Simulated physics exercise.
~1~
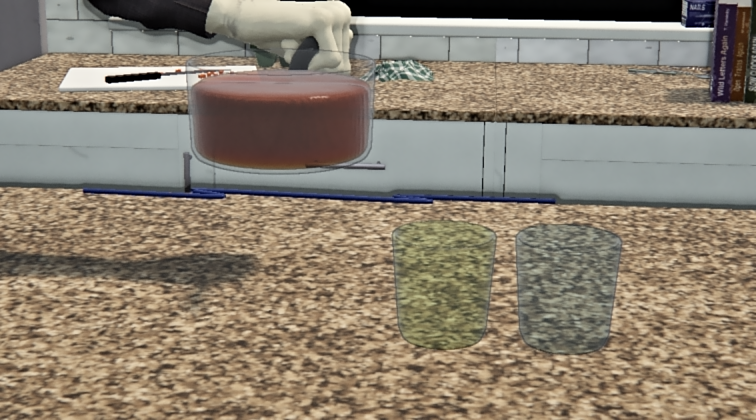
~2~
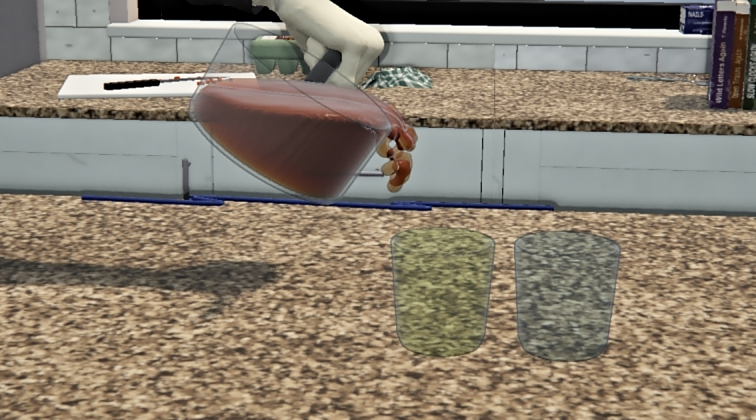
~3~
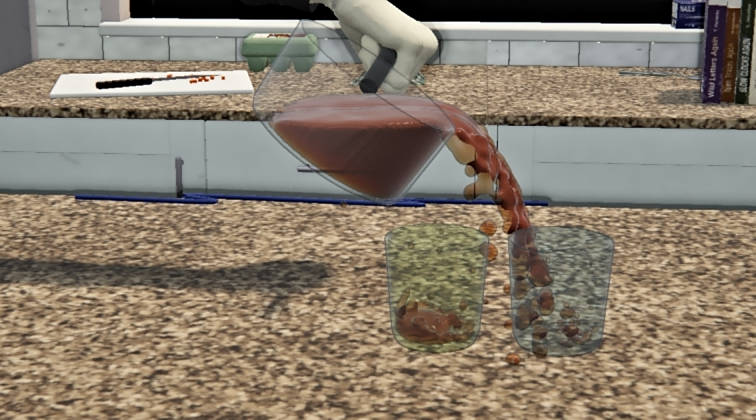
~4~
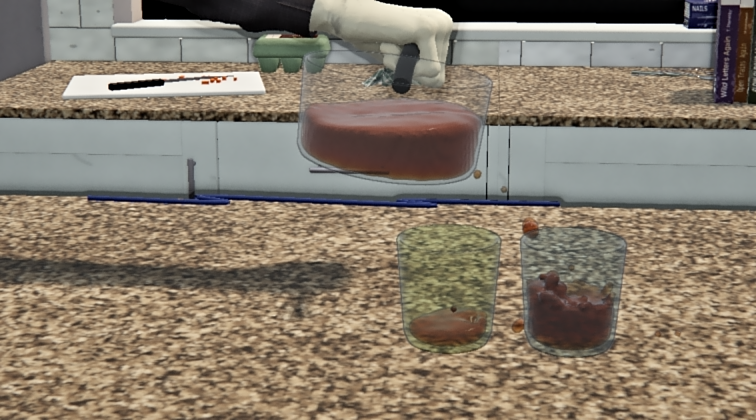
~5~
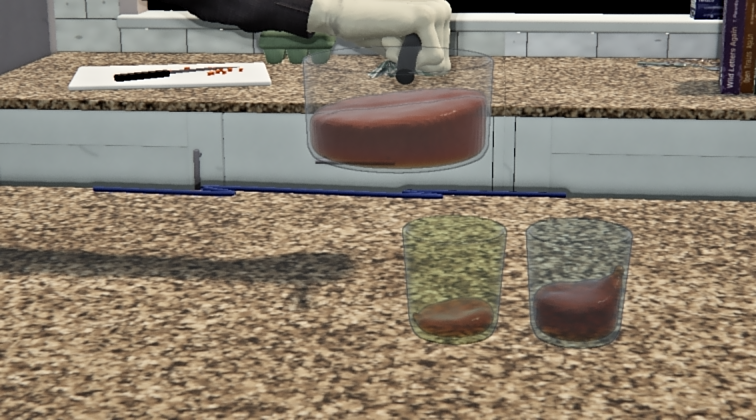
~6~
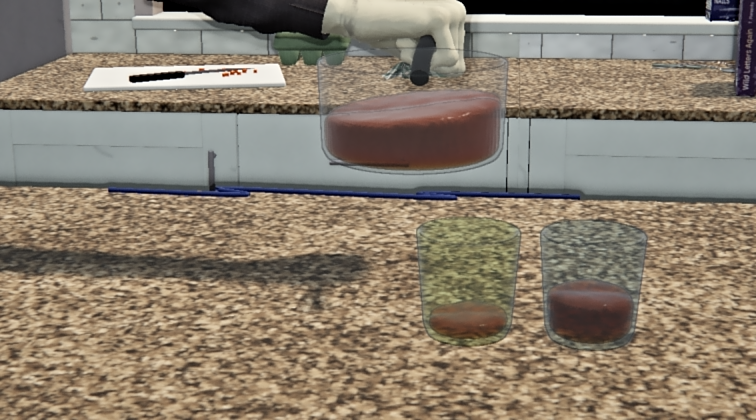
To begin with, a pale hand holds a clear, round pan of reddish-brown tea above a speckled worktop, with two empty tumblers standing side by side, the left one yellowish and the right one bluish-grey. The hand tips the pan to the right, and tea starts to spill over its rim. Still tilted, the pan moves right, and the stream falls into both tumblers, with a few drops straying around them. The pan then swings back level, cutting off the flow. At the end, it hangs level, still holding plenty of tea, while the left tumbler holds a shallow pool and the right one noticeably more.
